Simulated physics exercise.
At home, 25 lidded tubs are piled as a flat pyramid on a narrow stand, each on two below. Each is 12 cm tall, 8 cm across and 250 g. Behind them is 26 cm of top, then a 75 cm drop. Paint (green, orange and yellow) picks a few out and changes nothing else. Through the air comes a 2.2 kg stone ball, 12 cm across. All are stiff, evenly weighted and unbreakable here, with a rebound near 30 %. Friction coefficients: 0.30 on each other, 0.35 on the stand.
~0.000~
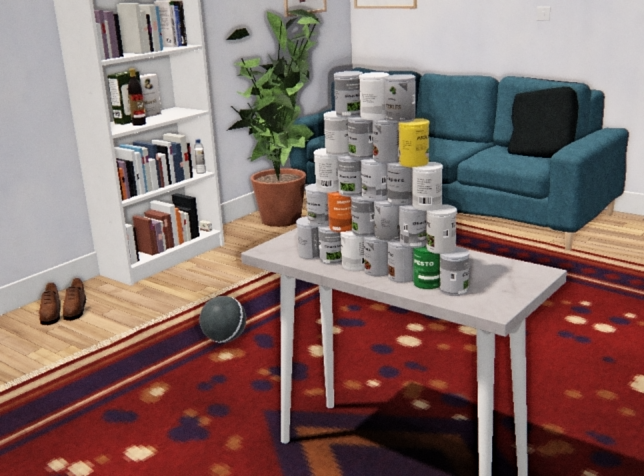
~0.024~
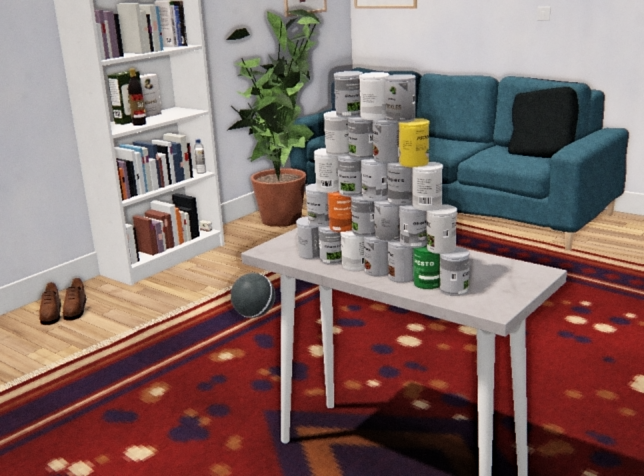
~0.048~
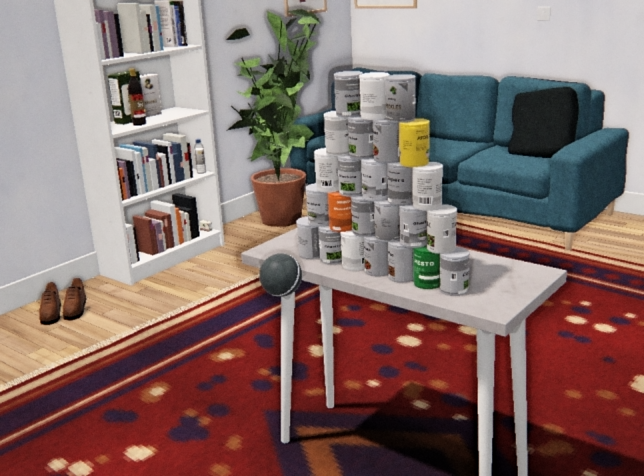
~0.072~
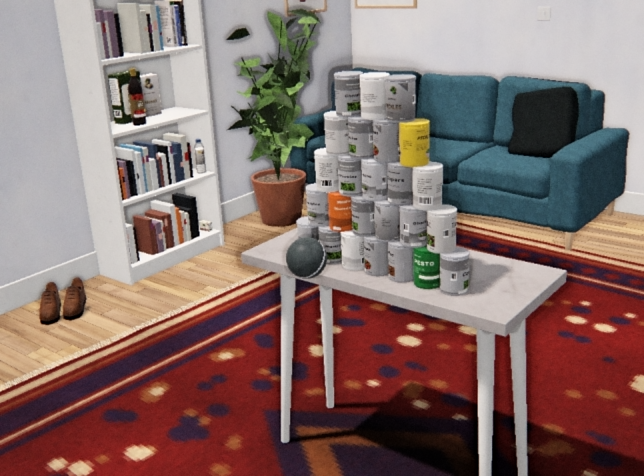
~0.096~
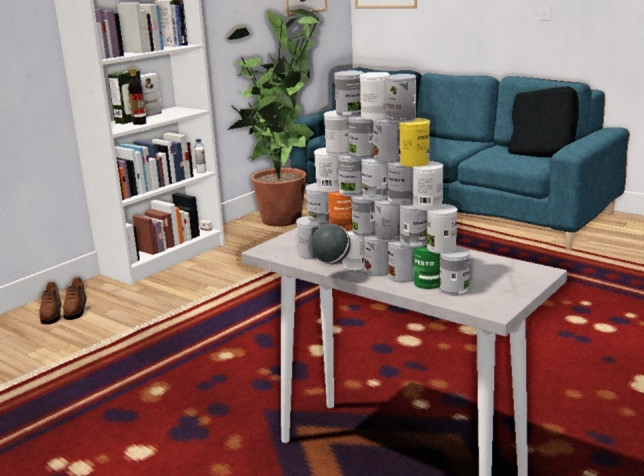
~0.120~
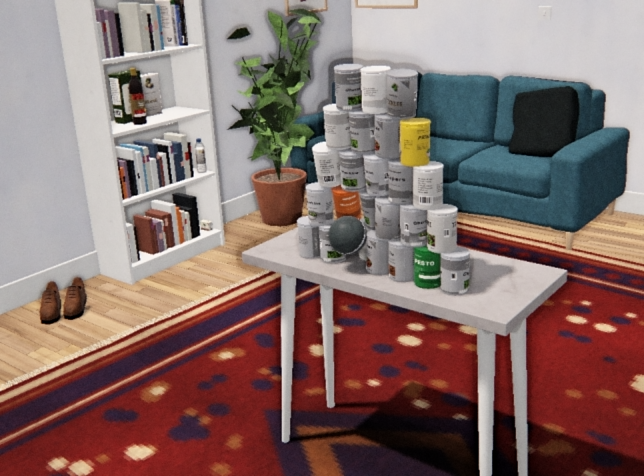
A dark gray ball flew in from the left, over the edge of a small table, and struck the lower part of a pyramid of stacked cans, knocking the orange one crooked and shifting several others.
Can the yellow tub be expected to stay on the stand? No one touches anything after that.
In the end the yellow tub is still on top.
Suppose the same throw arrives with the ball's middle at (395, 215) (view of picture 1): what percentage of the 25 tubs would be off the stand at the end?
In that case 40 per cent.
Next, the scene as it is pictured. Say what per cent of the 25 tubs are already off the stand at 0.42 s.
At that moment 5 per cent.
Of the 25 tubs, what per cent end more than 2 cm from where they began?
It is 70 per cent.
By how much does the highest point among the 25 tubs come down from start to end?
Some 12 cm lower.
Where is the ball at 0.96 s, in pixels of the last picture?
At about (553, 270).
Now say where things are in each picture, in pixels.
In the first frame (places mark the middle of the side facing us), ball (223, 319) 49 cm from contact, 4.8 m/s; yellow tub (408, 146); orange tub (344, 213); green tub (425, 270); nothing disturbed.
Ball (253, 295) 38 cm from contact, 4.8 m/s; yellow tub (408, 146), in the second frame.
Ball (281, 275) 27 cm from contact, 4.7 m/s; yellow tub (408, 146), in the third frame.
Ball (307, 258) 16 cm from contact, 4.7 m/s; yellow tub (408, 146), in the fourth frame.
Ball (331, 244) 42 mm from contact, 4.7 m/s; yellow tub (408, 146), in the fifth frame.
Ball (348, 236) after contact, 2.7 m/s; yellow tub (409, 145); orange tub (351, 208) leaning 17°; green tub (426, 270); 13 disturbed, none off the stand, in the sixth frame.
After 0.42 s, ball still moving; 1 of the 25 tubs off the stand; yellow tub shifted 30 mm; orange tub upside down.
After 0.96 s, ball still moving; 10 of the 25 tubs off the stand; yellow tub shifted 32 mm; orange tub on its side.
By the end (1.5 s), ball rolling away; 11 of the 25 tubs off the stand; yellow tub shifted 32 mm; orange tub on its side; green tub unmoved. As the last picture would show them, middles, yellow tub near (425, 143), orange tub near (457, 228).
